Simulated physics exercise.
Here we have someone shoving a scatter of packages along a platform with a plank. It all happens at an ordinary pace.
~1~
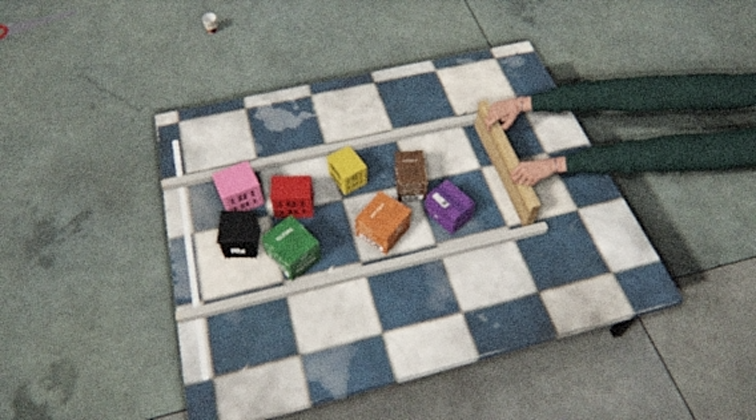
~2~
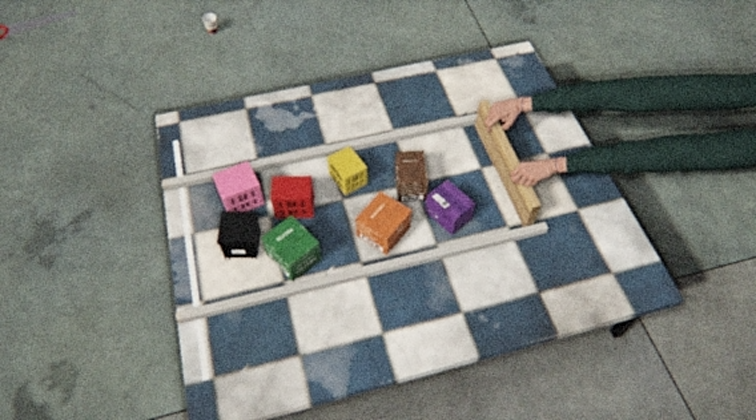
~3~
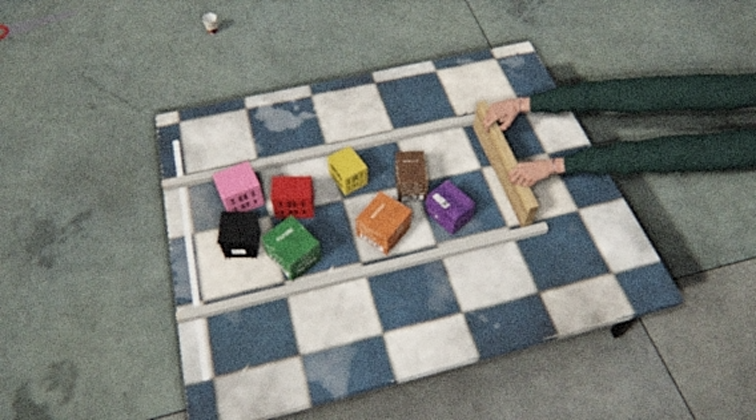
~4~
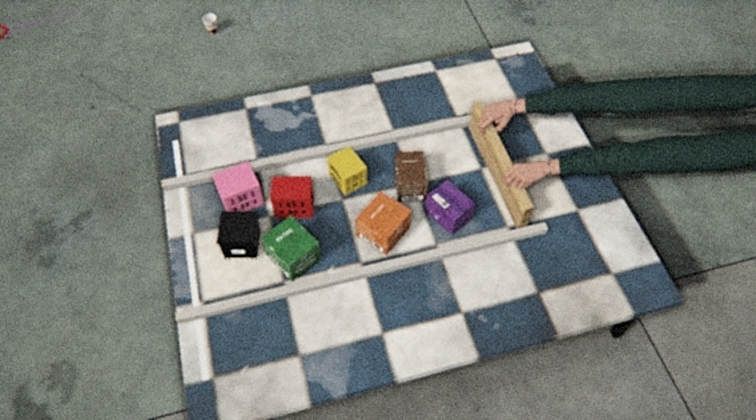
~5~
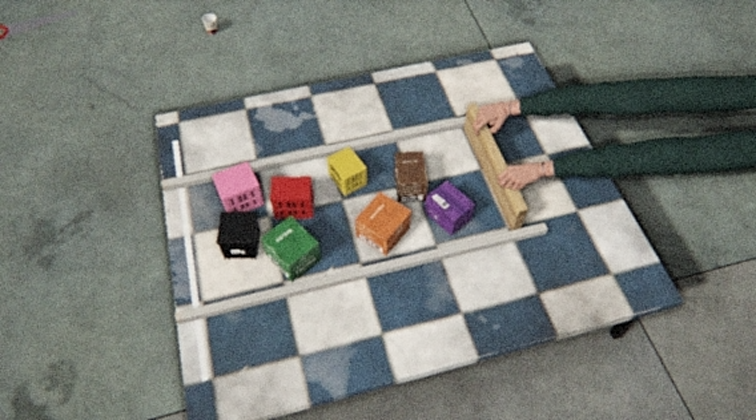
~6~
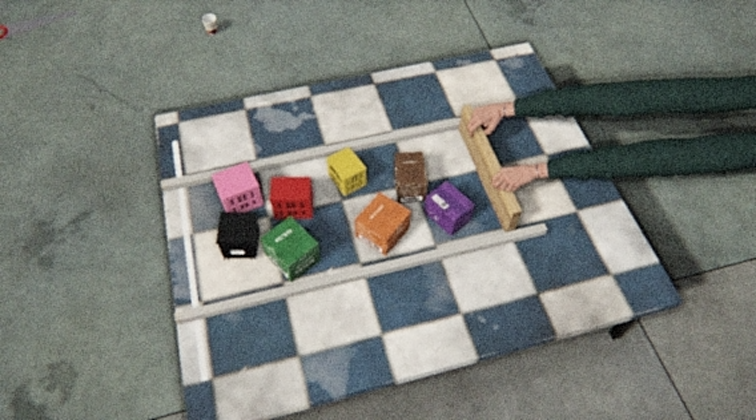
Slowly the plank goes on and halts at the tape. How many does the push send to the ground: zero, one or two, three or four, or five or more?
Outcome: The number that fall off is five or more.
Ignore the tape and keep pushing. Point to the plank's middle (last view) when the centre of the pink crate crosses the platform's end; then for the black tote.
At (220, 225) for the pink crate; at (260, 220) for the black tote.
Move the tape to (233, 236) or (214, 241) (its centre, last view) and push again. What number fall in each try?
It would be 2 and 5.
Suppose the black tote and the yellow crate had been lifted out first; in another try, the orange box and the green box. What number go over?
3 in the first case, 3 in the second.
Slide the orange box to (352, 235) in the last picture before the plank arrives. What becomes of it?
Then it comes down.
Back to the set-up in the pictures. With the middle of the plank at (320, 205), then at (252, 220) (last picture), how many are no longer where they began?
At the one place 8, at the other 8.
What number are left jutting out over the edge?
3 of them.
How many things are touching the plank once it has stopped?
That makes 3.
Early on, none off yet; black tote at rest near (239, 236); pink crate at rest near (238, 190); green box at rest near (291, 250).
A while later, none off yet; black tote travelled about its own width near (197, 237); pink crate travelled about its own width near (208, 192); green box travelled well along near (209, 276).
Finally, the number that fall off is five or more; lost, orange box, red crate, green box, pink crate and black tote.
